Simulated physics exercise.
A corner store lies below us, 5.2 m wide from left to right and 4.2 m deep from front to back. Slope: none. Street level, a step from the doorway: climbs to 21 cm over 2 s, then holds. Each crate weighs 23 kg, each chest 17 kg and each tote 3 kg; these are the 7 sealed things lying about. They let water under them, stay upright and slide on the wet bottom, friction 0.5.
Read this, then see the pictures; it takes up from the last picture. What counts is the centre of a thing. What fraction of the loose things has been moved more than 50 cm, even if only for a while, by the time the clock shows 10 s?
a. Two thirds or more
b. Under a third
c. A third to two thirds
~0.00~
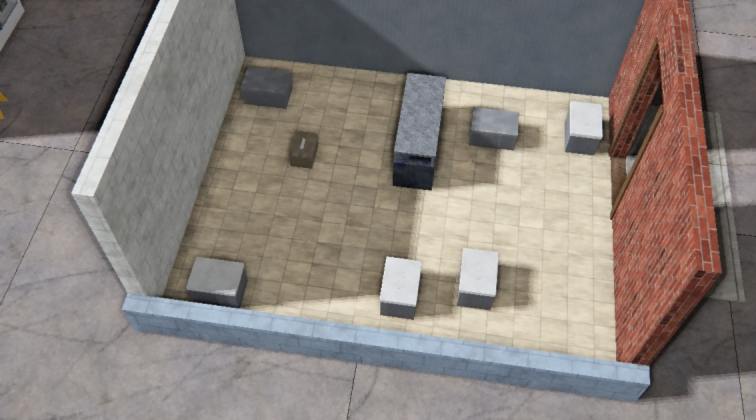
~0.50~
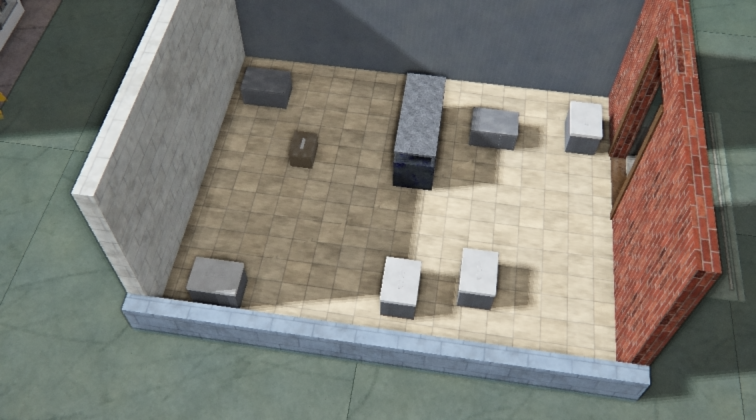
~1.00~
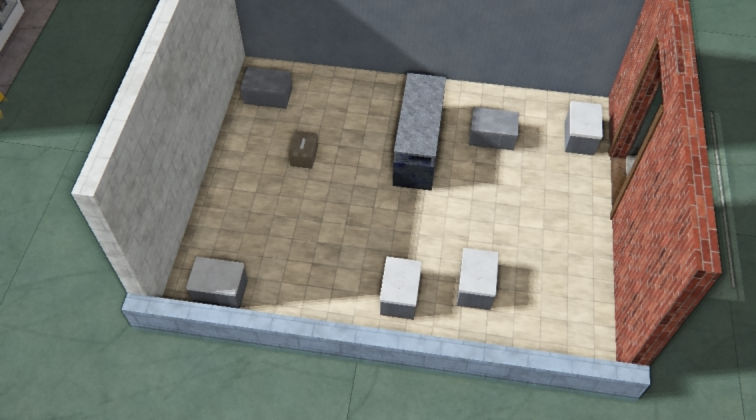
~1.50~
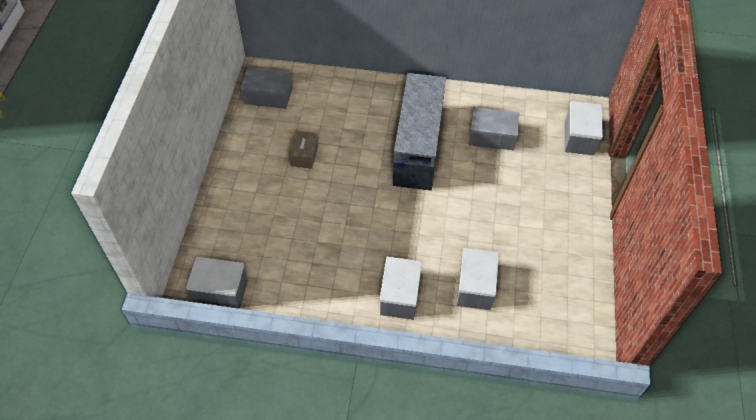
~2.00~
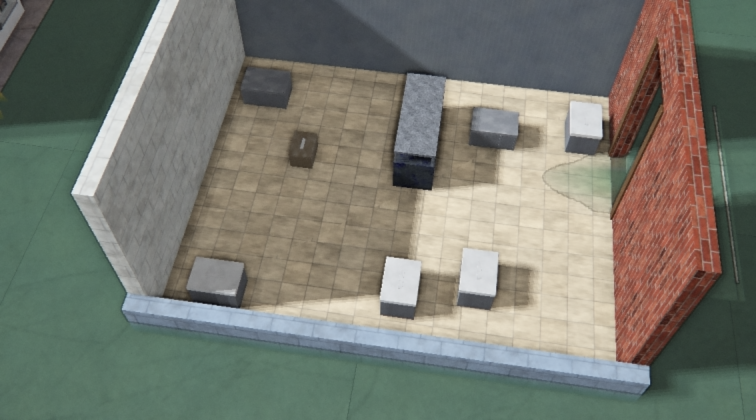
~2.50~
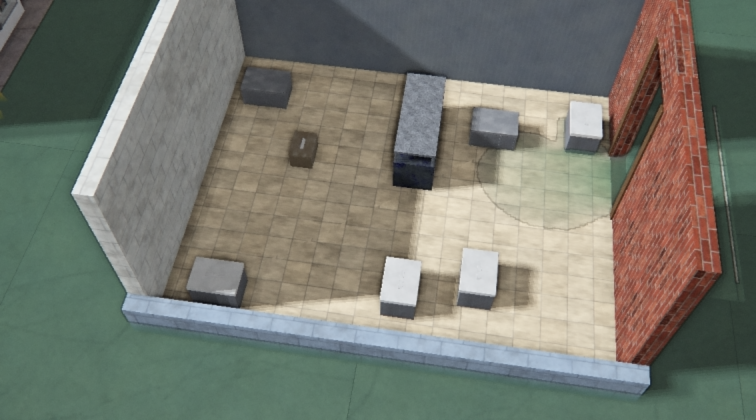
b, under a third.
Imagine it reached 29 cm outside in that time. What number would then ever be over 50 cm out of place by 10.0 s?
Then 4 of them.
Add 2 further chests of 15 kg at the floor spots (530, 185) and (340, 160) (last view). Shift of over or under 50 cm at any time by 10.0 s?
The first: Exceeds it. The second: Falls below it.
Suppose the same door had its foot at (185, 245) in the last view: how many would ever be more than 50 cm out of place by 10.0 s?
In that case the number is 2.
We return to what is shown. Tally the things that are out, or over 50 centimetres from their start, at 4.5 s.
Answer: 0.
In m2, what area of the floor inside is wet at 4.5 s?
Wet area: Approx. 9.5 m2.
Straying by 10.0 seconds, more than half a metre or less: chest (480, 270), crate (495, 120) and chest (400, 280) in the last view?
So that's inside it for the first, beyond it for the second and inside it for the last.
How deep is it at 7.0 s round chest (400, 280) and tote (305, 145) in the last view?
I'd estimate 3 cm for the first and 0 cm for the second.
After 3.5 s 0 of 7 are over 50 cm from their spots; 0 afloat.
After 4.5 s 0 of 7 are over 50 cm from their spots; 0 afloat.
After 7.0 s 0 of 7 are over 50 cm from their spots; 1 afloat.
After 10.0 s 2 of 7 are over 50 cm from their spots, and 2 have been at some point; 3 afloat.
